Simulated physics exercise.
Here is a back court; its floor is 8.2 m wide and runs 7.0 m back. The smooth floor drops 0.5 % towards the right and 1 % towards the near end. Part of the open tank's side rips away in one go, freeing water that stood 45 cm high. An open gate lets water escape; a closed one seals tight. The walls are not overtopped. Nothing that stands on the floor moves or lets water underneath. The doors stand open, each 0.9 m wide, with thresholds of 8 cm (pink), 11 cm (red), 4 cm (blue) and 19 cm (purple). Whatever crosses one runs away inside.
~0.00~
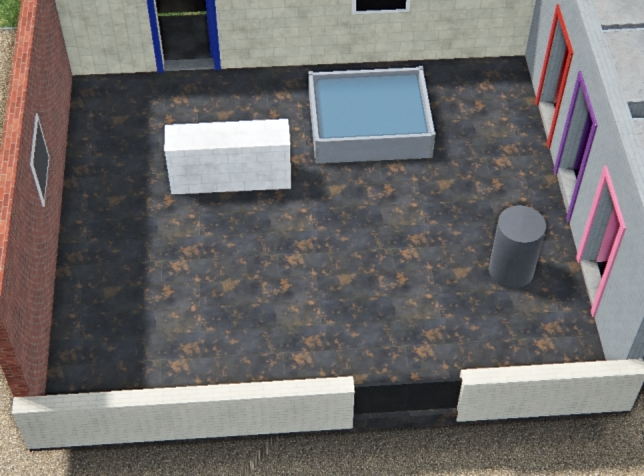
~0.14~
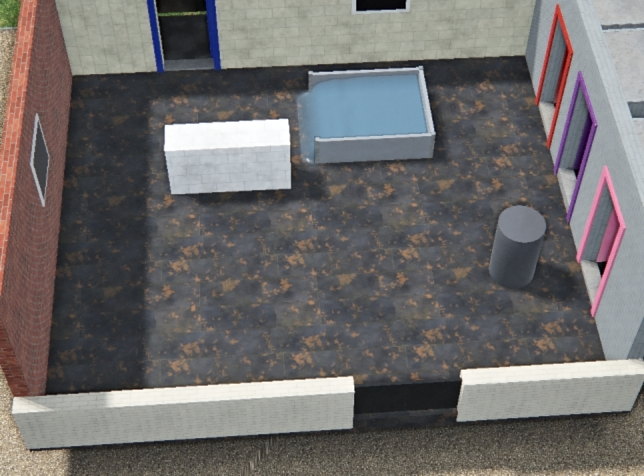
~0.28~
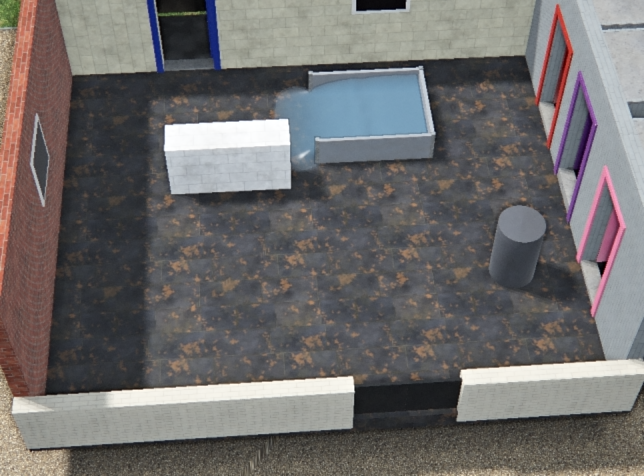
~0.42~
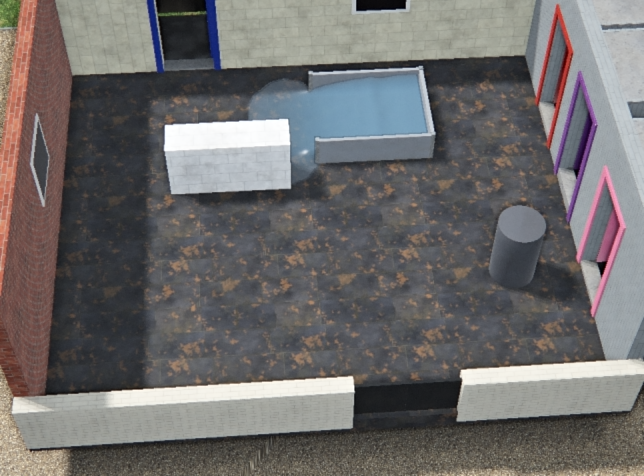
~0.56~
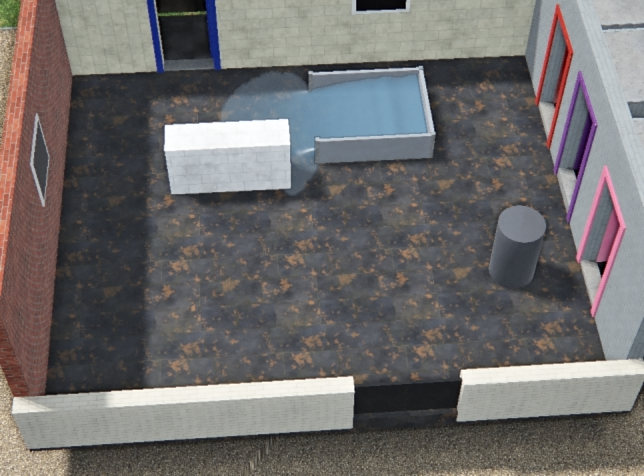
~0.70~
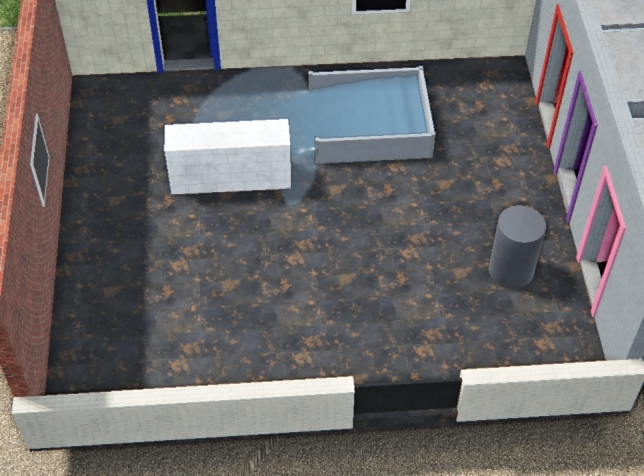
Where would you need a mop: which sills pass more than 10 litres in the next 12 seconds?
Door by door: At the pink door it does not reach the limit; at the red door it does not reach the limit; at the blue door it exceeds the limit; at the purple door it stays under the limit.
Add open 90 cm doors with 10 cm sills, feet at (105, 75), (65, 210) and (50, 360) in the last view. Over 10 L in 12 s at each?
In that order: Above, below, under.
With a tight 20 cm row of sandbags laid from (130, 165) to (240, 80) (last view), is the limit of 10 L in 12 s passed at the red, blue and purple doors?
Then: Red under, blue under, purple below.
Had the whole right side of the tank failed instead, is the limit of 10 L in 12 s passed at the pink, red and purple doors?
Then: Pink under, red over, purple below.
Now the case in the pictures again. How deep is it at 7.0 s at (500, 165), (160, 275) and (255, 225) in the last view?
About 0, 2 and 1 cm.
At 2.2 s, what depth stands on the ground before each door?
In cm: Pink 0, red 0, blue 8, purple 0.
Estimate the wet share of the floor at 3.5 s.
Near 25 per cent is wet.
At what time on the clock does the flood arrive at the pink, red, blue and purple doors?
Arrival: Pink not in the 12 s, red 11.5 s, blue 1.3 s, purple not within the 12 s.
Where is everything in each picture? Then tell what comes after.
The first picture shows the open tank at (370, 107) is whole and still, 45 cm deep.
In the second picture, the front is at (305, 95), 0.8 m from the gap at (316, 123); 0.2 m2 of floor is under water; 45 cm left at the back of the open tank.
In the third picture, water pours out at (316, 123) and has run 1.0 m, to (295, 91); typically 8 cm deep outside, 45 cm at the open tank's back.
In the fourth picture, water pours out at (316, 124) and has run 1.2 m, to a hidden place; typically 6 cm deep outside, 45 cm at the open tank's back.
In the fifth picture, the front is at a hidden place, 1.6 m from the gap at (316, 124); 2.7 m2 of floor is under water; 44 cm left at the back of the open tank.
In the sixth picture, water pours out at (316, 124) and has run 2.0 m, to a hidden place; typically 5 cm deep outside, 39 cm at the open tank's back.
After 1.4 s water covers 15 % of the floor and is deepest (18 cm) near (302, 143); pink door not reached, red door not reached, blue door 4 cm at the sill, 0 L in, purple door not reached.
After 2.2 s water covers 20 % of the floor and is deepest (22 cm) near (67, 147); pink door not reached, red door not reached, blue door 8 cm at the sill, 2 L in, purple door not reached.
After 3.5 s water covers 25 % of the floor and is deepest (23 cm) near (73, 86); pink door not reached, red door not reached, blue door 6 cm at the sill, 12 L in, purple door not reached.
After 7.0 s water covers 45 % of the floor and is deepest (10 cm) near (44, 423); pink door not reached, red door not reached, blue door 5 cm at the sill, 35 L in, purple door not reached.
After 12.0 s water covers 65 % of the floor and is deepest (8 cm) near (611, 389); pink door not reached, red door 2 cm at the sill, 0 L in, blue door 2 cm at the sill, 36 L in, purple door not reached.
